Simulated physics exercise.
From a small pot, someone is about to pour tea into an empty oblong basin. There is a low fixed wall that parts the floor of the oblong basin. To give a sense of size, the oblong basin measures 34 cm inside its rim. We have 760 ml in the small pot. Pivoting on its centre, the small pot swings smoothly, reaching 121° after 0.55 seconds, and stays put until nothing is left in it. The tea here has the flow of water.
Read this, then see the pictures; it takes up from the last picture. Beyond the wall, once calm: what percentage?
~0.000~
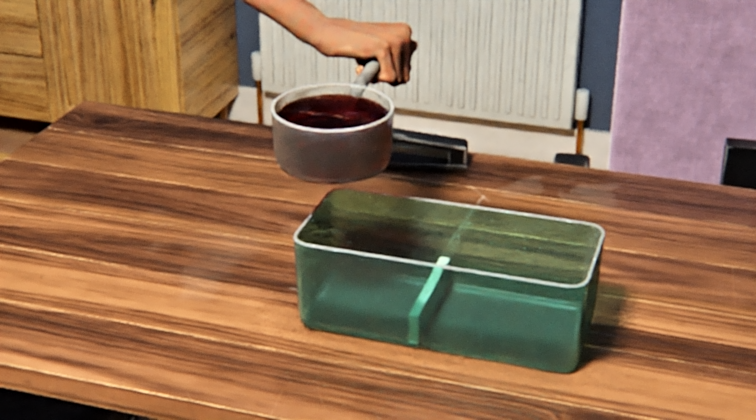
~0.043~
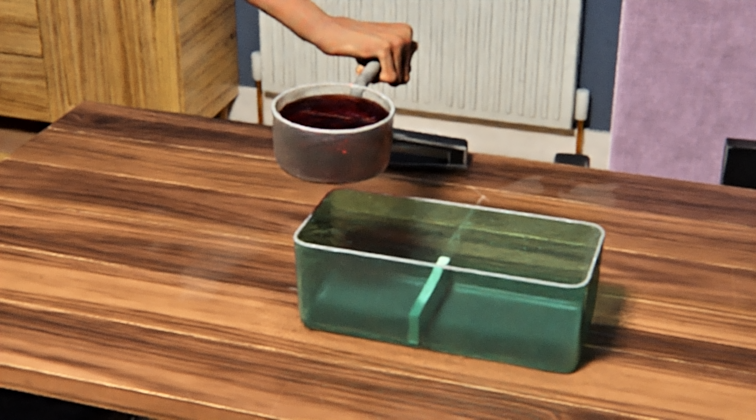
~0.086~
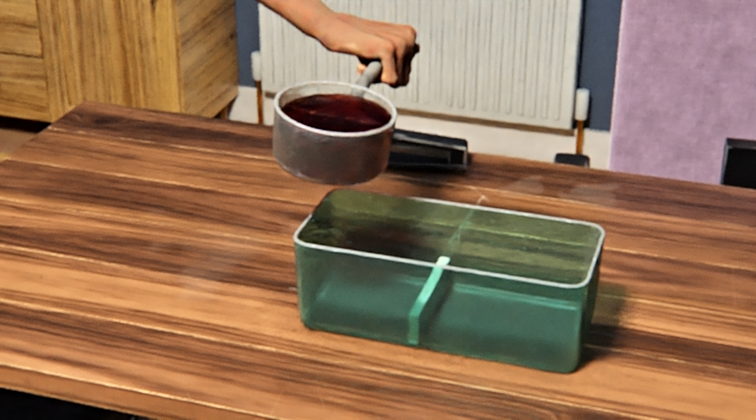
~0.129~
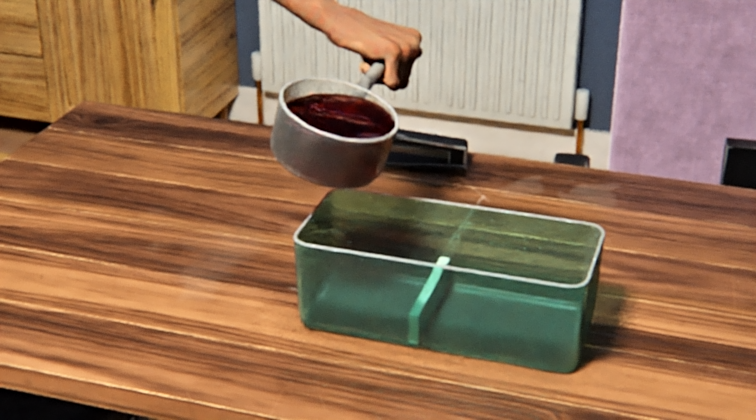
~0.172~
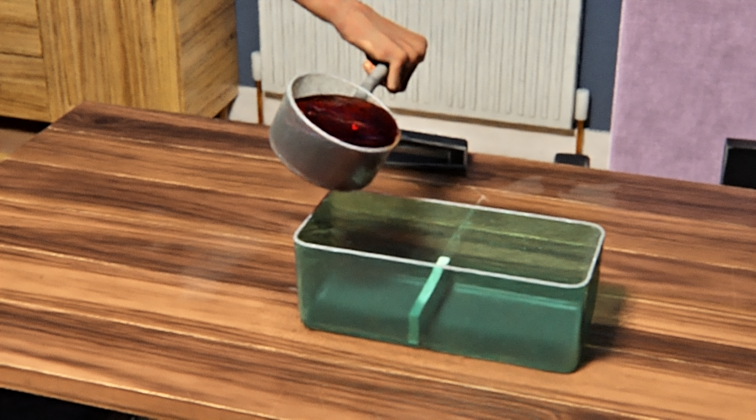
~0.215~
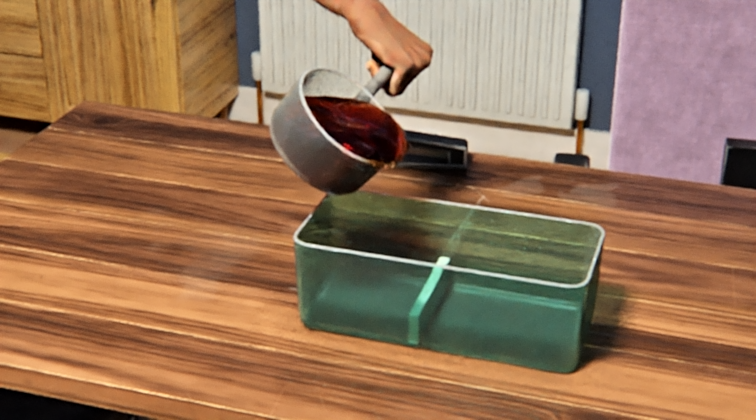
37 out of 100.
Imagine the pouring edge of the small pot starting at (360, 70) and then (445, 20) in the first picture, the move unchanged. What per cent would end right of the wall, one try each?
Respectively about 20 and 80 percent.
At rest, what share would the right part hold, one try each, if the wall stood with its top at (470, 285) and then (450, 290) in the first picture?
I'd say 15 percent on the first go, 20 percent on the next.
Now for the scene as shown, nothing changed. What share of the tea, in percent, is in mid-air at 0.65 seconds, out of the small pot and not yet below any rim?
10 in a hundred, give or take.
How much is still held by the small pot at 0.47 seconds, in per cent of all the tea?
10 %.
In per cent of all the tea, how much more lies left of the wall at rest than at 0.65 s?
Roughly 2 in a hundred.
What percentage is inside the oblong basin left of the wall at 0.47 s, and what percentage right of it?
About 38 left, 28 right.
After 0.47 s the tilt is 114° and 10 per cent is still to pour, 39 is left of the wall and 28 right of it.
After 0.65 s the tilt is 121° and 1 per cent is still to pour, 57 is left of the wall and 32 right of it.
After 0.84 s the tilt is 121° and 0 per cent is still to pour, 59 is left of the wall and 36 right of it.
After 1.05 s the tilt is 121° and 0 per cent is still to pour, 59 is left of the wall and 37 right of it.
In the end 59 per cent lies left of the wall, 37 right of it and 4 outside.
